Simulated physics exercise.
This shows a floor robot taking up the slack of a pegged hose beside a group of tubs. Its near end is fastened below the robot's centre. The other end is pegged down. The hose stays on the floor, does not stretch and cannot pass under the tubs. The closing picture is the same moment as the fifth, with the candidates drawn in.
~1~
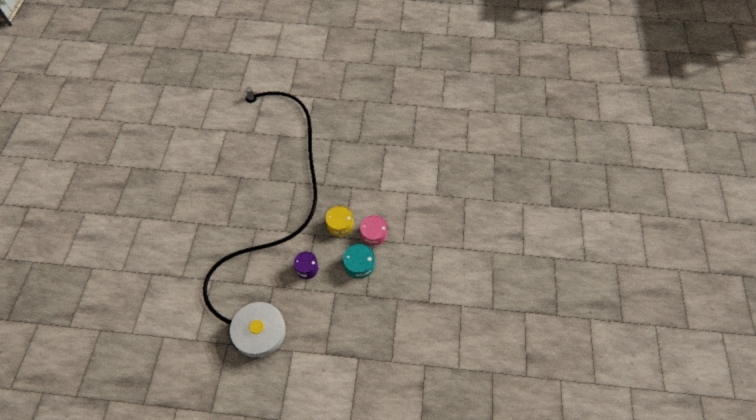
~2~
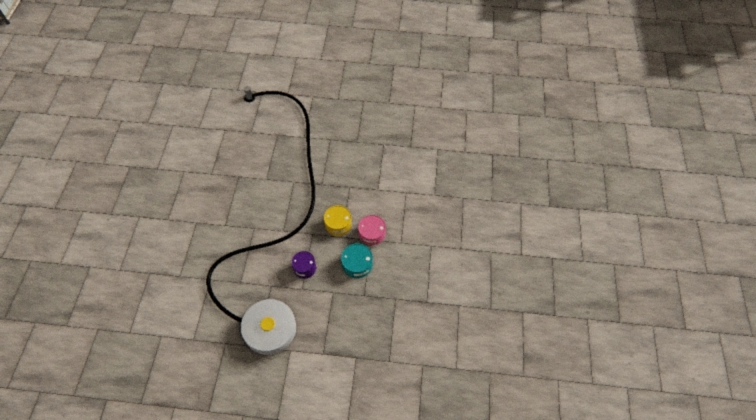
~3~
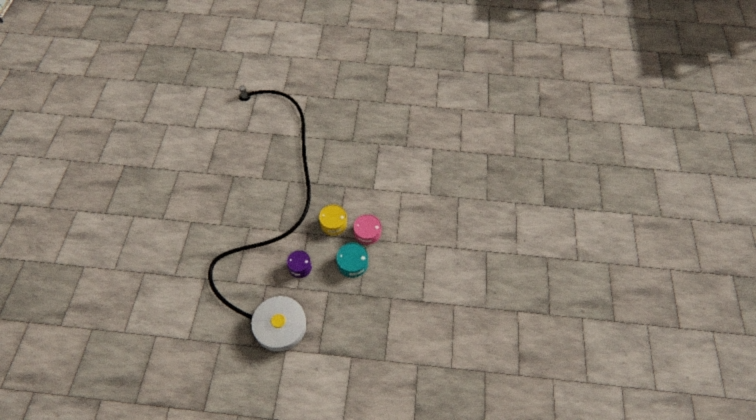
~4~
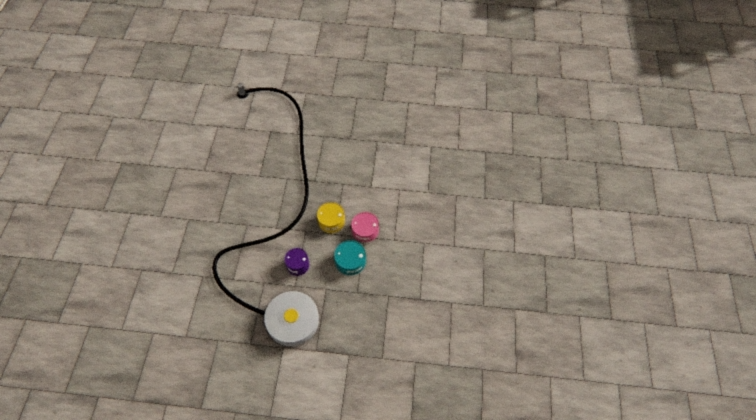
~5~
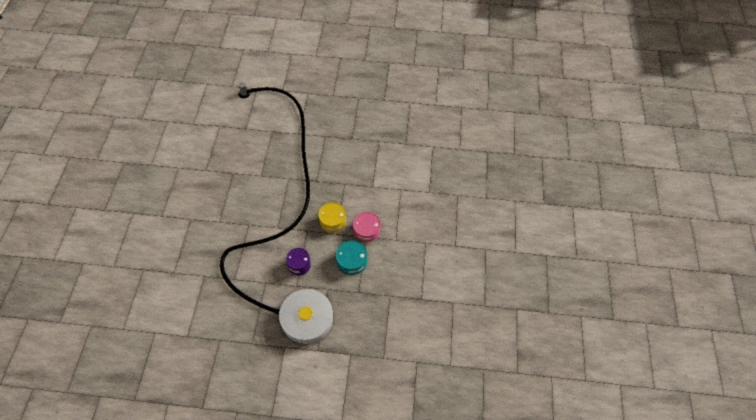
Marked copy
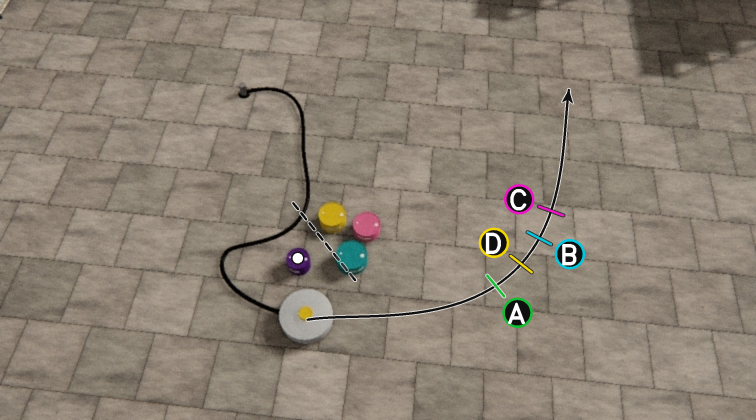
At the start, a round white device with a yellow centre sits on grey paving at one end of a curving black hose, below four small coloured tubs. The device slides a short way right and slightly upward, the hose's lower bend shifting with it, while the tubs stay put.
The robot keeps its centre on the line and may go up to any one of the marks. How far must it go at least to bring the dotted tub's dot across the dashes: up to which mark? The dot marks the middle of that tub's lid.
At least to D.
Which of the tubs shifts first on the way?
Purple.
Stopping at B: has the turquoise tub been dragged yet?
Yes.
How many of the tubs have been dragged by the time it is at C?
By then, four.
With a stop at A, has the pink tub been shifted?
No.
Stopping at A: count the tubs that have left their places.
By then, one.
On the marked copy, A at (496, 286); B at (539, 238); C at (551, 211); D at (521, 264); the dashed line at (322, 238); the route from (308, 320) via (528, 256) to (569, 90); the white dot at (298, 258).
Taking D. A third of the way, robot (390, 312); purple tub (299, 262).
Two thirds of the way, robot (471, 296); purple tub (299, 262).
When it is over, robot (523, 260); purple tub (332, 239); turquoise tub (355, 253); the dot on the purple tub is over the dashed line.
As for the rest, A leaves the dotted tub short, at (305, 257); B does it too, but is farther than needed; C does it too, but is farther than needed.
